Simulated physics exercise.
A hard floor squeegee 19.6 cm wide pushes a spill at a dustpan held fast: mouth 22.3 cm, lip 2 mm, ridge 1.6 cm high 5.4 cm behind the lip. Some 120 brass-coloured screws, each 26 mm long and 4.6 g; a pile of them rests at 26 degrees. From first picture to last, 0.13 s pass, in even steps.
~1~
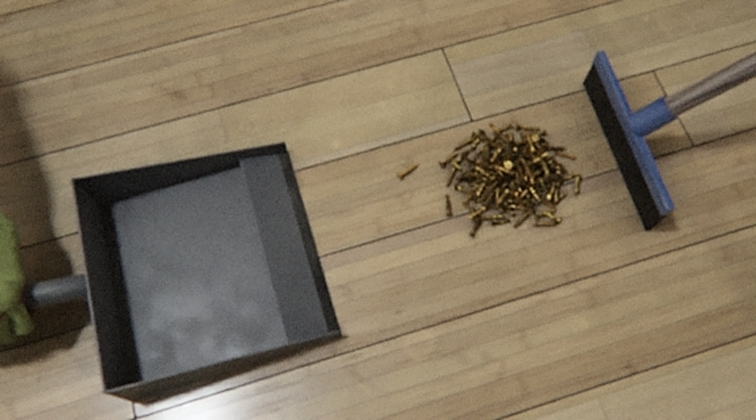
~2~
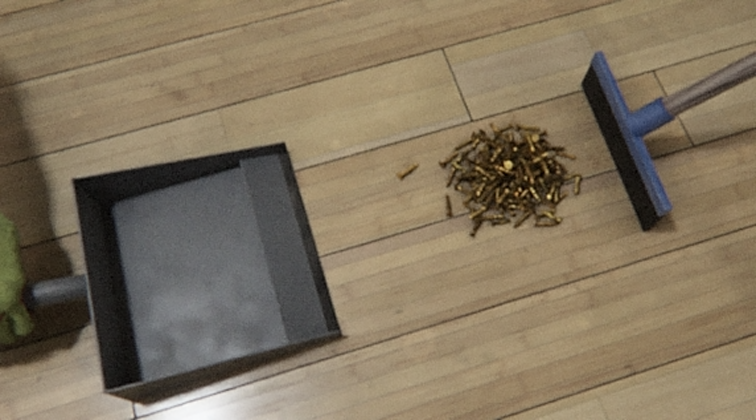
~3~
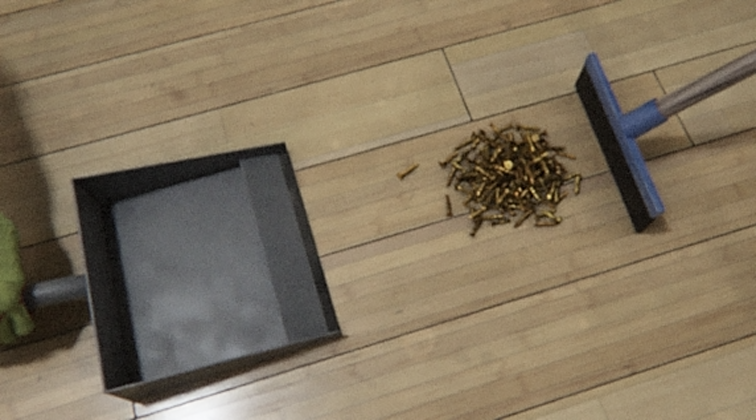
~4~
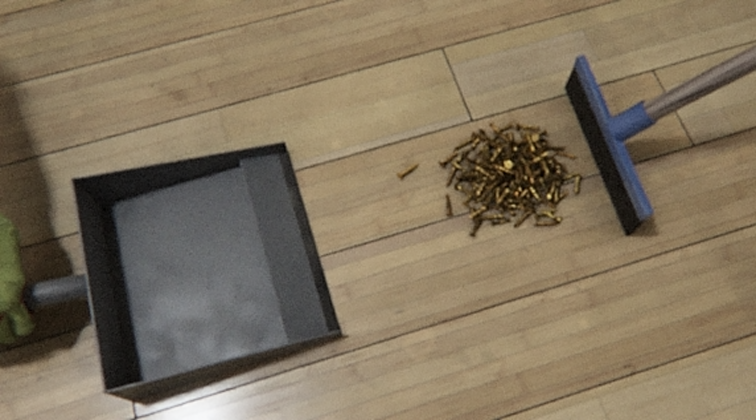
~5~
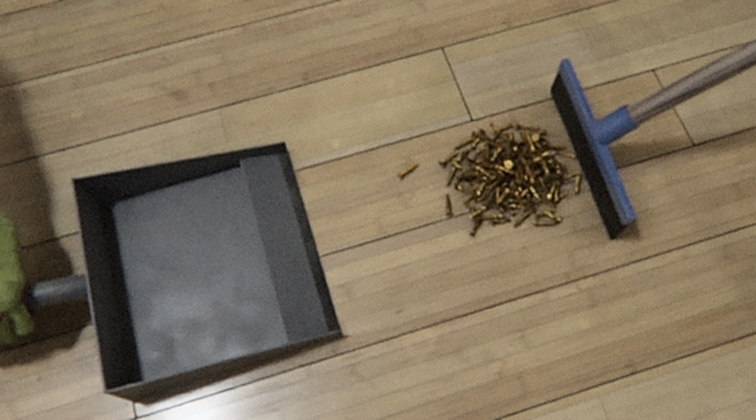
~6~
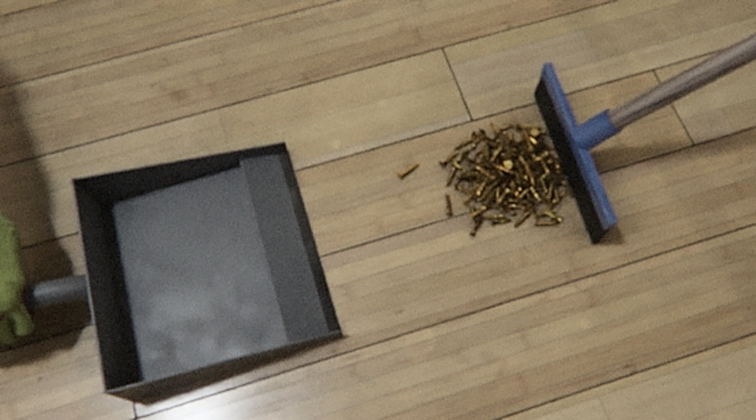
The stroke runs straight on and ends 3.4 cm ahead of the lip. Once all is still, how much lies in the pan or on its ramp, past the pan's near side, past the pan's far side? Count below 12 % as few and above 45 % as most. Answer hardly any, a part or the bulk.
Pan a part, near side hardly any, far side hardly any.
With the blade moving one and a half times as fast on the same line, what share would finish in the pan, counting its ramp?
In that case some 65 per cent.
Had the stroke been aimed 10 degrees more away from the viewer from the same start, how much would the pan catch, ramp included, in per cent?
It would be near 30 per cent.
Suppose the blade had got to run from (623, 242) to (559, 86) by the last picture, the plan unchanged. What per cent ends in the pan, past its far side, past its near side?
Pan 15, far 5, near 10.
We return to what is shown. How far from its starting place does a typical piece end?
Some 24 cm.
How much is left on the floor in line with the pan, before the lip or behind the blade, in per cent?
About 55 per cent.
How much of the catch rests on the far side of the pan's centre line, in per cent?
About 60 per cent.
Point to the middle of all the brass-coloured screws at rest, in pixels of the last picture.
At about (310, 218).
Then, 0.17 s after the last picture, middle of the blade 16 cm from the lip; 0 % over the lip, far side 0 %, near side 0 %.
Then, 0.28 s after the last picture, middle of the blade 7 cm from the lip; 0 % over the lip, far side 0 %, near side 0 %.
Then, 0.52 s after the last picture, middle of the blade 4 cm from the lip; 40 % over the lip, far side 5 %, near side 0 %.
In the end, pan 40 %, near side 0 %, far side 5 %, in front of the lip or behind the blade 55 %.
